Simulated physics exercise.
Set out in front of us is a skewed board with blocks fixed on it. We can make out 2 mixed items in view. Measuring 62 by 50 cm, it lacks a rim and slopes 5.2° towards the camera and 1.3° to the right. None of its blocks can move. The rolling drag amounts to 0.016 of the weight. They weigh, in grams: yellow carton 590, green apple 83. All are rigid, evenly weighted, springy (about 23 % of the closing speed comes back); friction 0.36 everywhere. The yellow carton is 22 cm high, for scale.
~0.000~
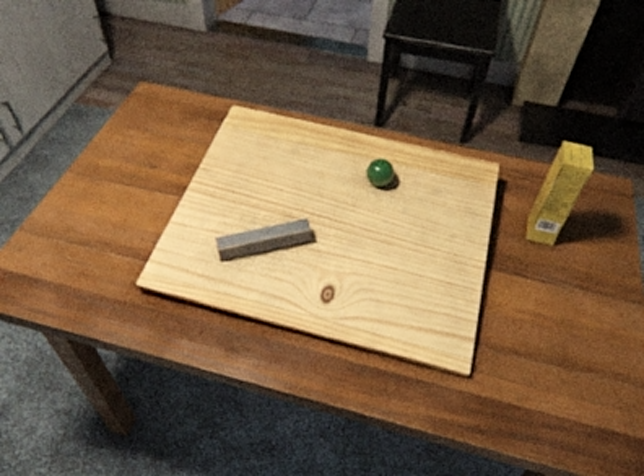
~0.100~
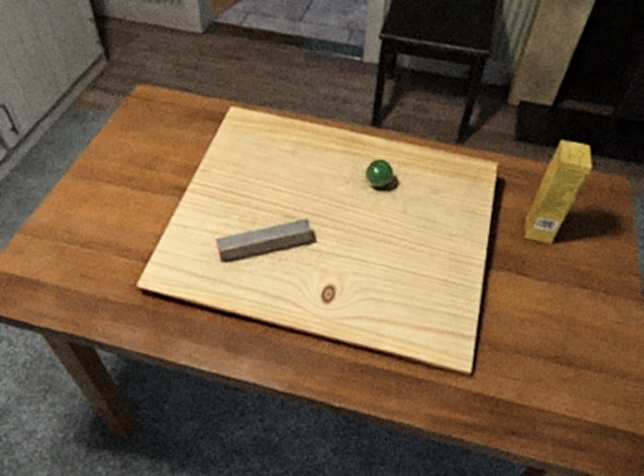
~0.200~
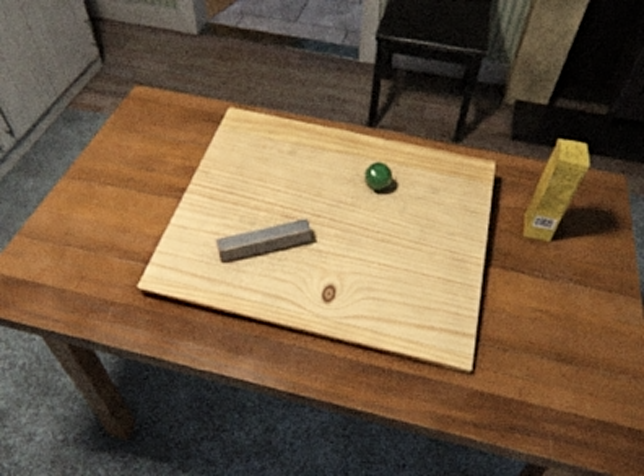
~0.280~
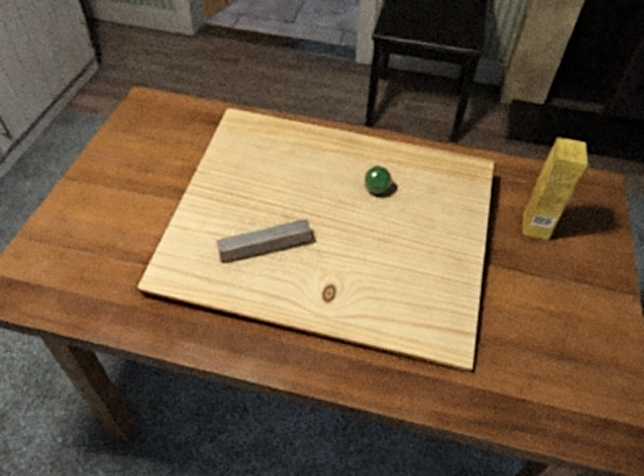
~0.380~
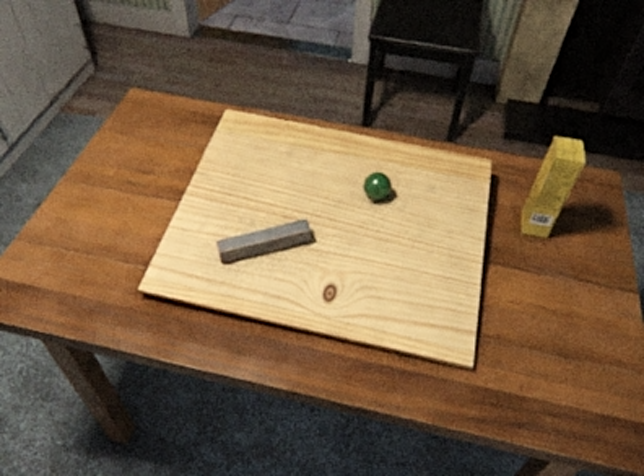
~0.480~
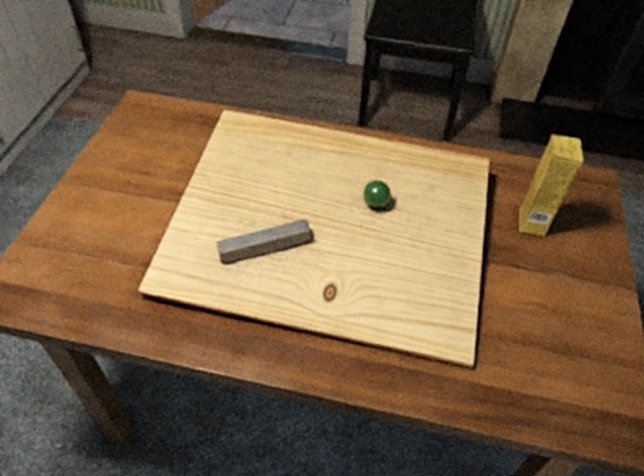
A wooden board lay on a brown table with a gray block on it and a yellow carton standing to its right, while a small green apple moved slowly across the board towards the viewer.
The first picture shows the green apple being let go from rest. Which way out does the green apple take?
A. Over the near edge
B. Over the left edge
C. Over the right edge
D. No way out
Answer: A.
By 0.78 s, 21 cm of board to the near edge; green apple near (381, 235).
By 1.18 s, 0 cm of board to the near edge; green apple near (391, 337).
By 1.38 s, it has gone over the near edge; green apple near (397, 412).
By 1.58 s, it has gone over the near edge.
When it is over (1.6 s), it has gone over the near edge; yellow carton within 8 cm of the start.
